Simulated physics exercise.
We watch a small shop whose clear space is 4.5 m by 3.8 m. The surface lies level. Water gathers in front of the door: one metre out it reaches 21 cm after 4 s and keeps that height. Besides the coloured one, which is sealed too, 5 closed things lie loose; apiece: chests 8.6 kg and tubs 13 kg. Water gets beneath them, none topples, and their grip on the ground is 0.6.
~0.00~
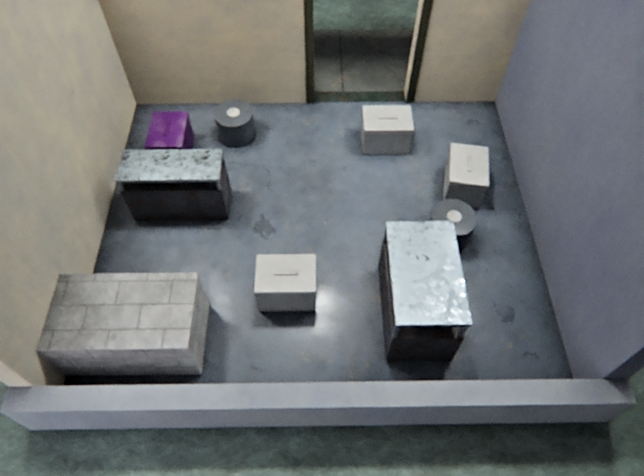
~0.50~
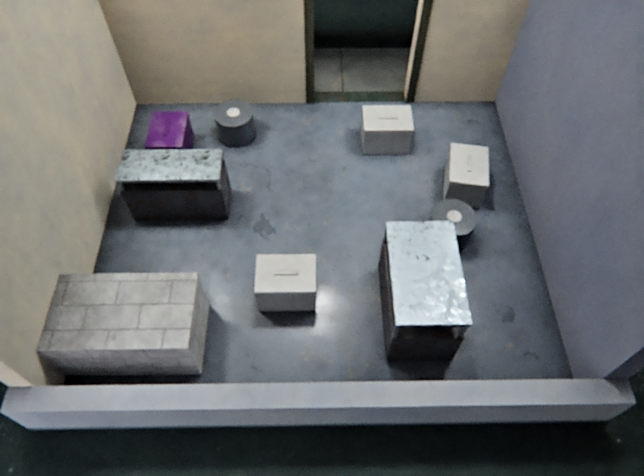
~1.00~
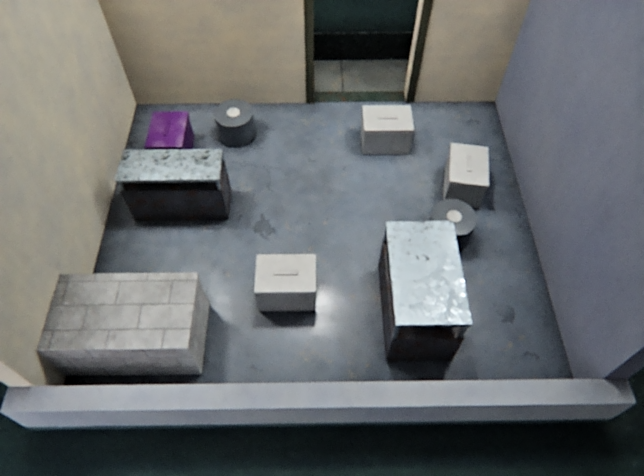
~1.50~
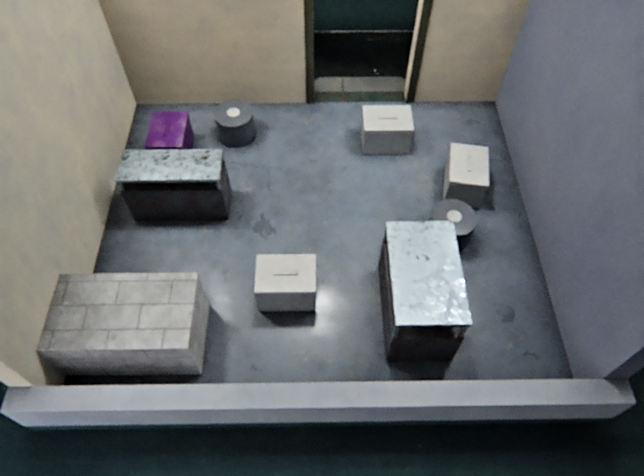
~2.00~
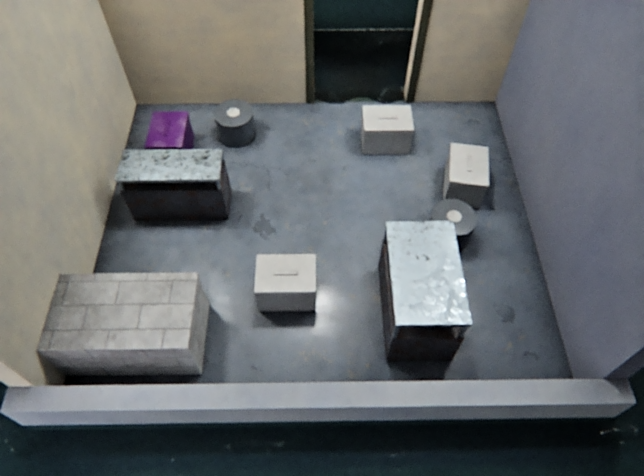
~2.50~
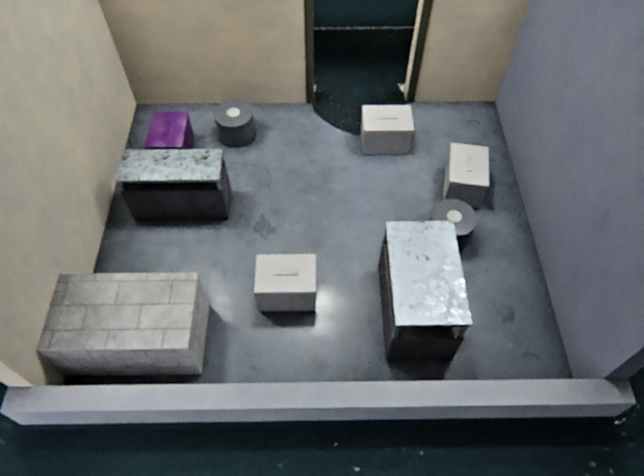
Dark water gathering outside the doorway of a small room, then spreading just past the threshold while chests and tubs stay still.
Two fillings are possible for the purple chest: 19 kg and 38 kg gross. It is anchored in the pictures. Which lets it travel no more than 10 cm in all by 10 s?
I expect that the smaller load will do.
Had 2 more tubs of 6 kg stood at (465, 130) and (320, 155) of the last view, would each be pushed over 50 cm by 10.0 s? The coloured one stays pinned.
In turn: Short of it, more.
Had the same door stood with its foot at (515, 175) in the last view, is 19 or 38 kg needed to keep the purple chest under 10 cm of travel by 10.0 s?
In that case only the higher weight holds it.
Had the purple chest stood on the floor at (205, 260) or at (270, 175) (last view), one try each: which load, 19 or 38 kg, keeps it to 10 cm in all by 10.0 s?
In turn: Either load holds; either load holds.
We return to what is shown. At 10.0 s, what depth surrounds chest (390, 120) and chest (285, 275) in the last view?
About 13 and 13 cm.
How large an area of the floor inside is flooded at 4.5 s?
Some 6.5 m2.
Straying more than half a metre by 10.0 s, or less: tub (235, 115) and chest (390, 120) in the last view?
In turn: Under, past it.
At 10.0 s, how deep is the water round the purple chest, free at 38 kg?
Roughly 4 cm.
After 3.5 s the purple chest would be 0 cm from its start with 19 kg and 0 cm from its start with 38 kg; 0 cm of water round it then.
After 4.5 s the purple chest would be 0 cm from its start with 19 kg and 0 cm from its start with 38 kg; 0 cm of water round it then.
After 7.0 s the purple chest would be 0 cm from its start with 19 kg and 0 cm from its start with 38 kg; 1 cm of water round it then.
After 10.0 s the purple chest would be 0 cm from its start with 19 kg and 0 cm from its start with 38 kg; 4 cm of water round it then.
